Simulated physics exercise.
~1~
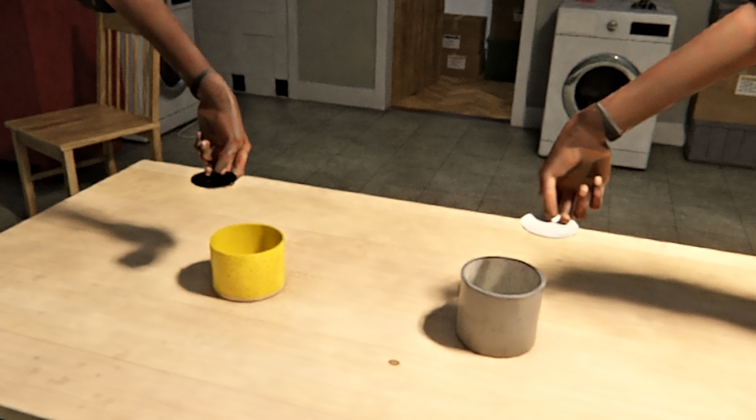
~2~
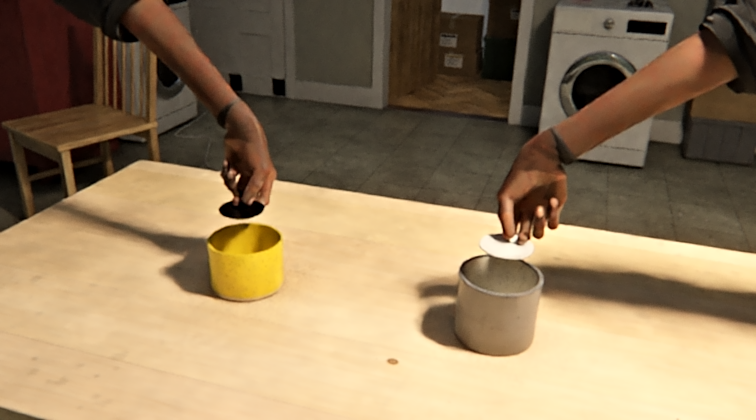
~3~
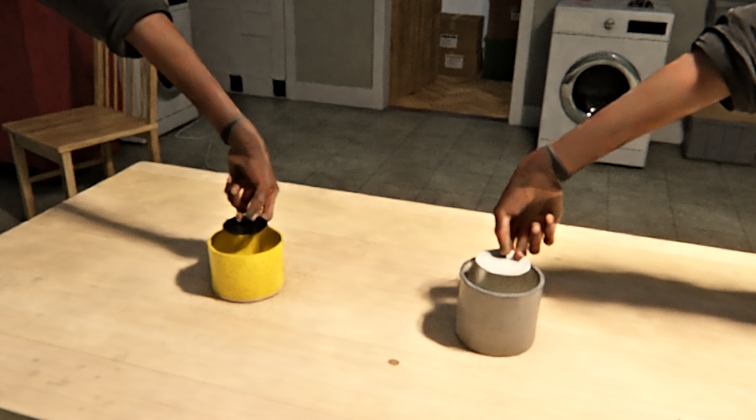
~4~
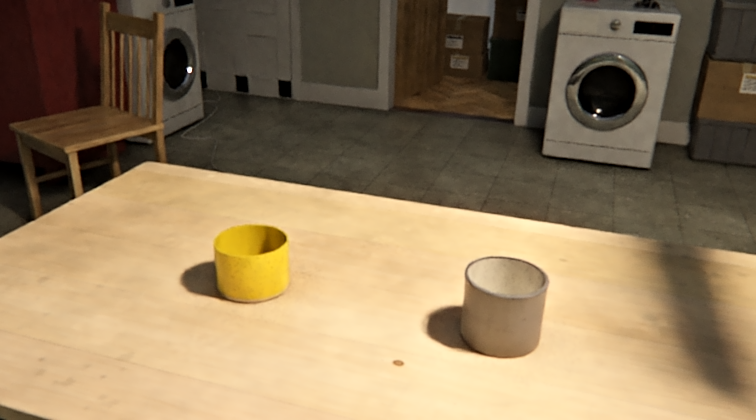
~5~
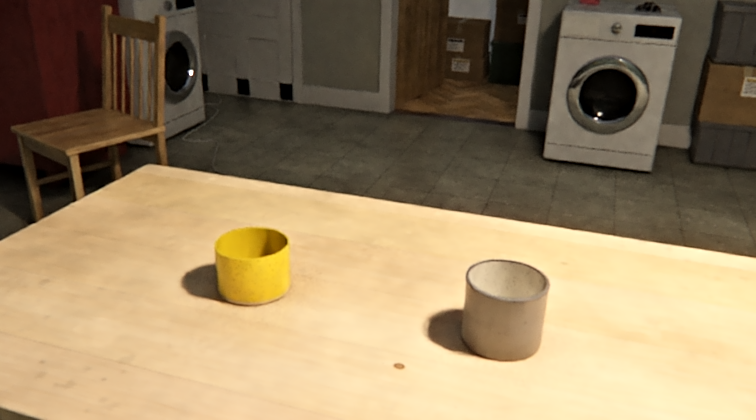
Two hands lowered a black disc over a yellow container on the left and a white disc over a gray one on the right, then let go and drew away, and both discs dropped inside past the rims, out of sight.
